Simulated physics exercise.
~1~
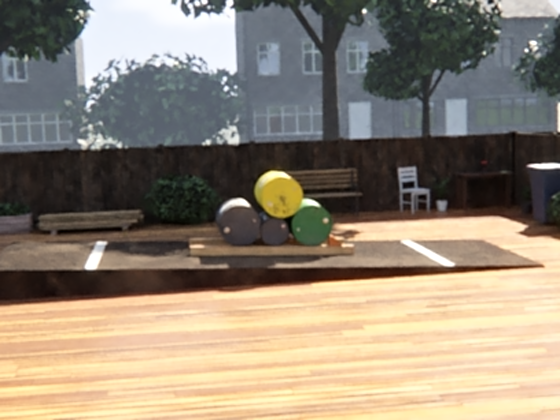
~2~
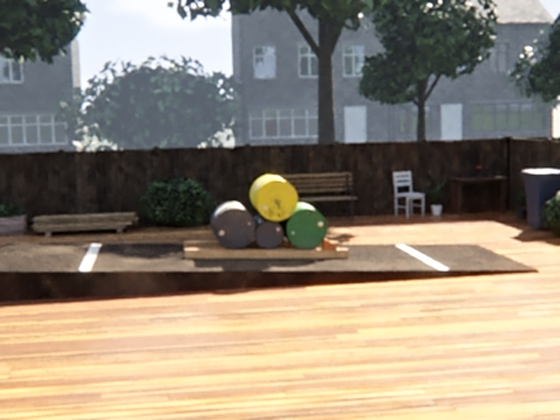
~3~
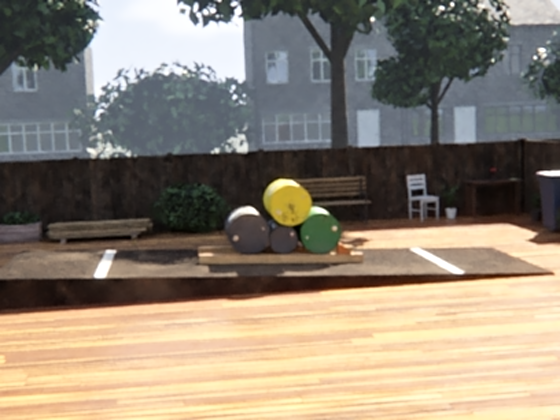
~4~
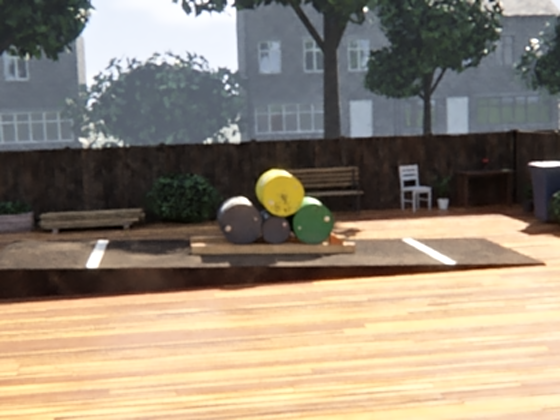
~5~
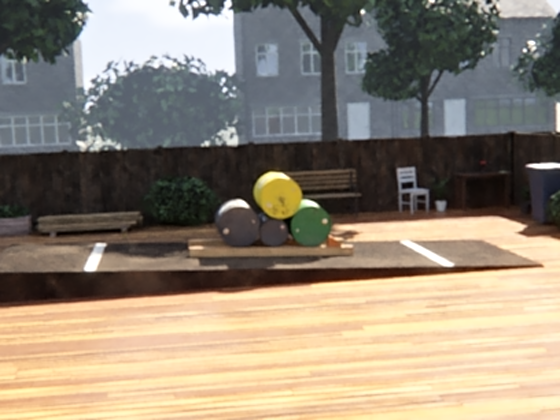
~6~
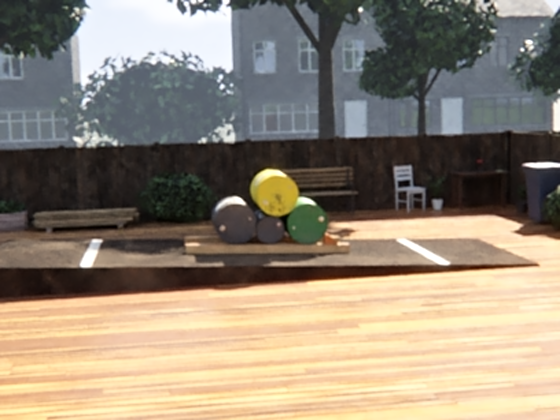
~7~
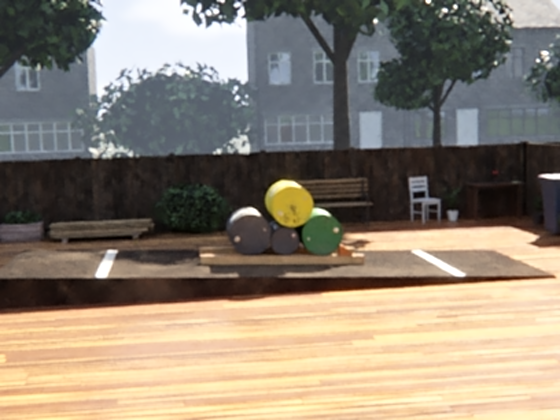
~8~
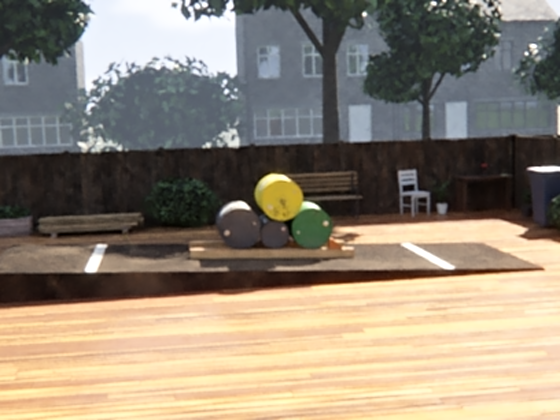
On a sunlit wooden deck, a yellow drum resting atop two grey drums and a green one, the stack staying still throughout.
